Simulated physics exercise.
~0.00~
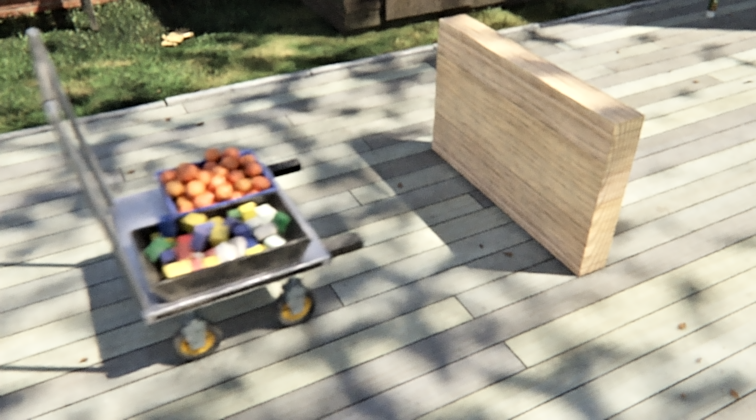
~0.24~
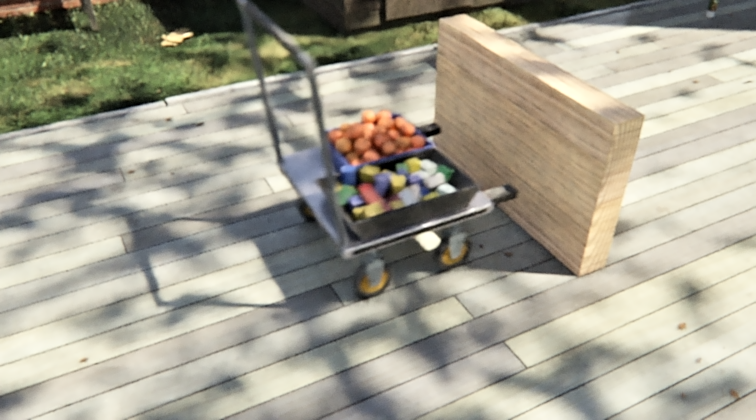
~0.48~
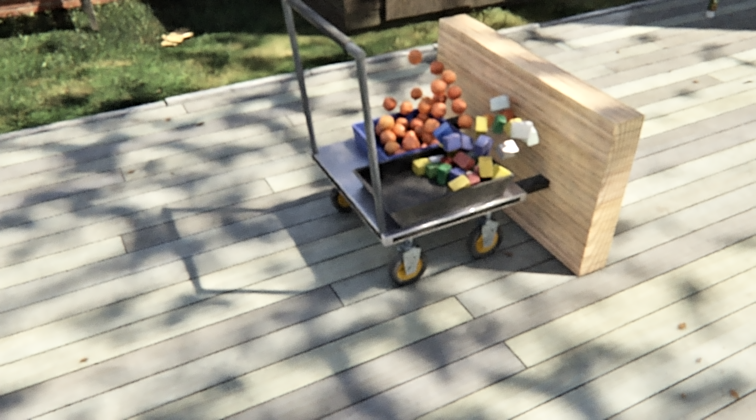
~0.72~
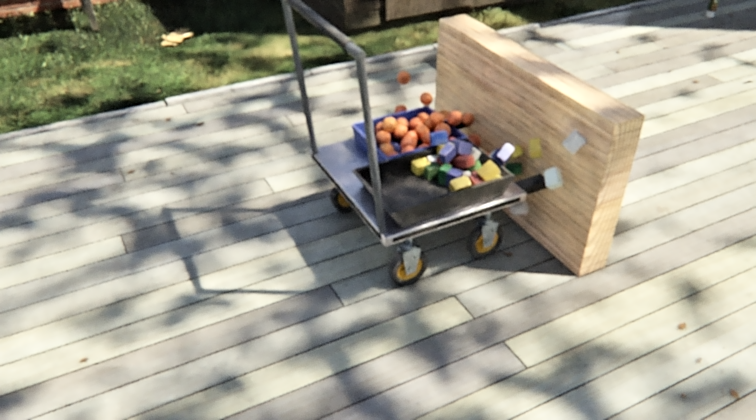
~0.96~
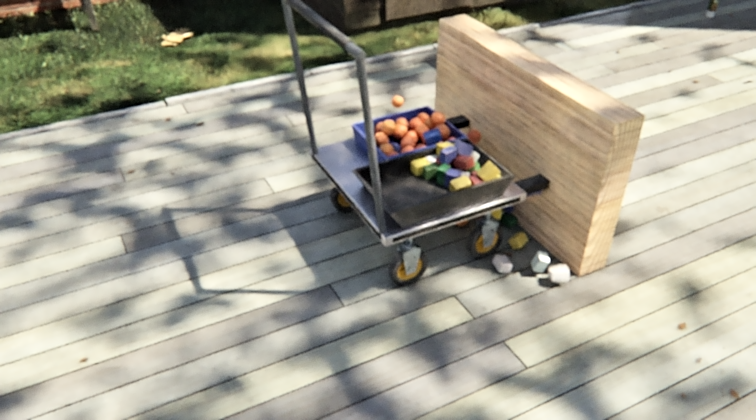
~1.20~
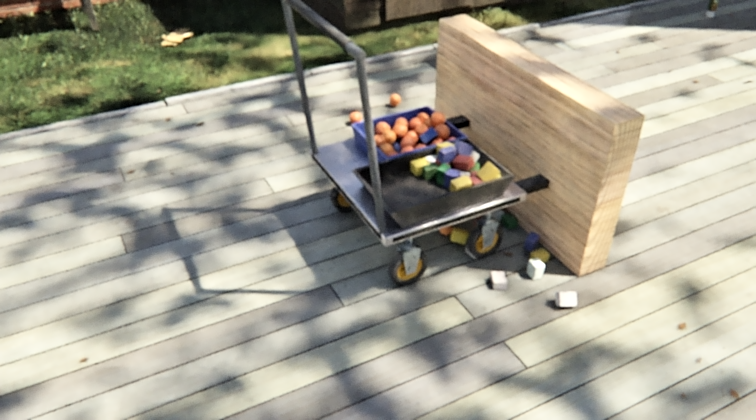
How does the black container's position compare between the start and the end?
At the start it is at the left, well away from the wooden wall. By the end it has been carried right on the trolley and sits close to the wall, a little higher in view.
